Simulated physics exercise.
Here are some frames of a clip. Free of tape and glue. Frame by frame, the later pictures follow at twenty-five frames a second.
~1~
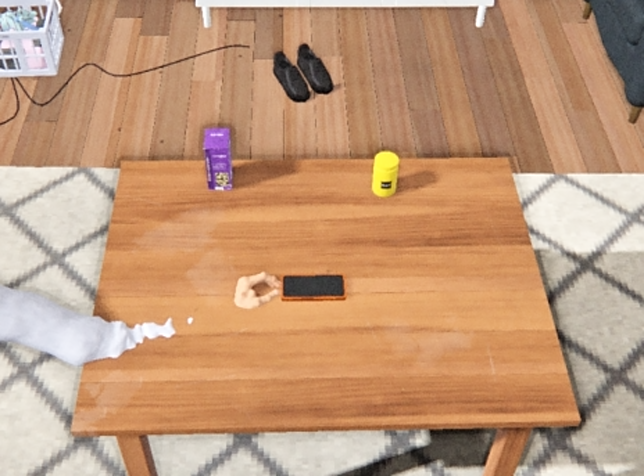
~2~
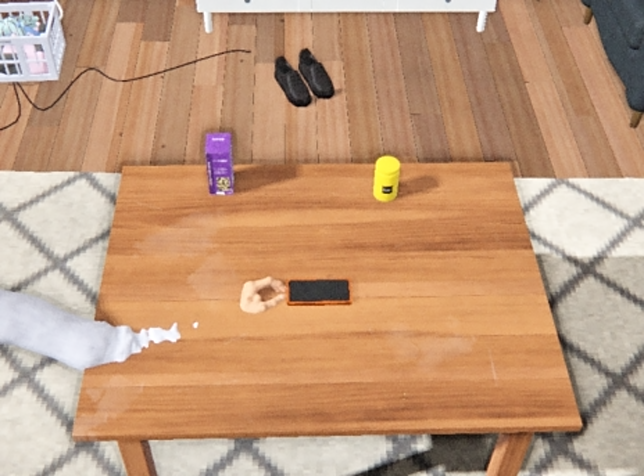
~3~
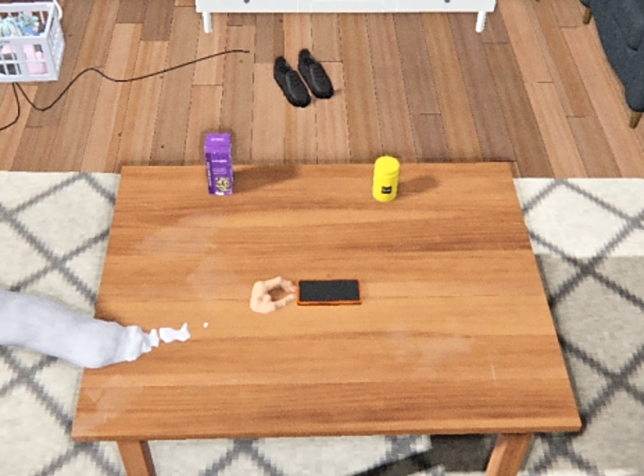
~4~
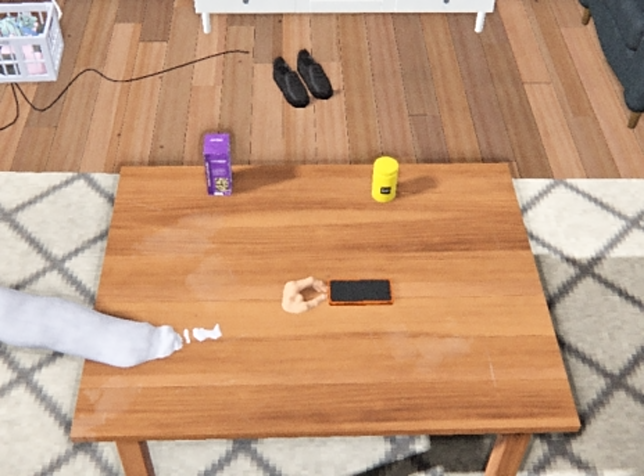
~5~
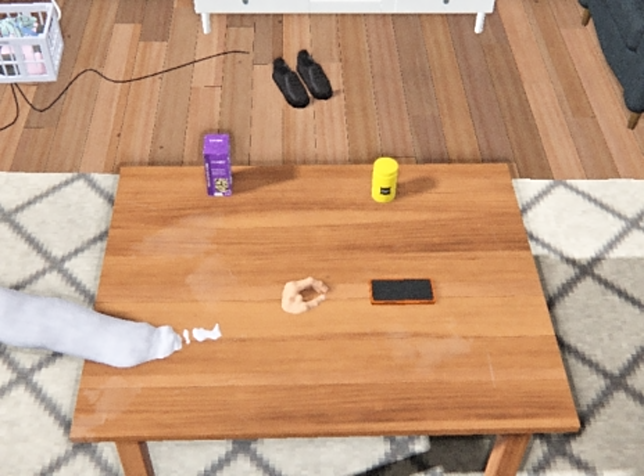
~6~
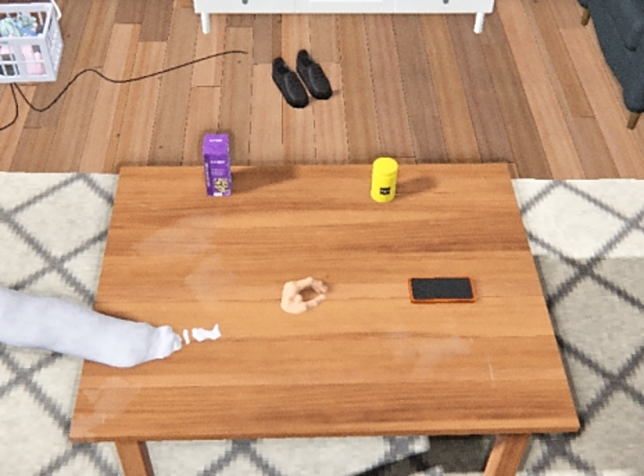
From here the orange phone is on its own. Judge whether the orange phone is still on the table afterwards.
It is no longer on the table.
Then, 0.20 s after the last picture, orange phone now off the table.
Then, 0.40 s after the last picture, things are still on the move.
Then, 0.50 s after the last picture, as before.
By the end, off the table, orange phone.
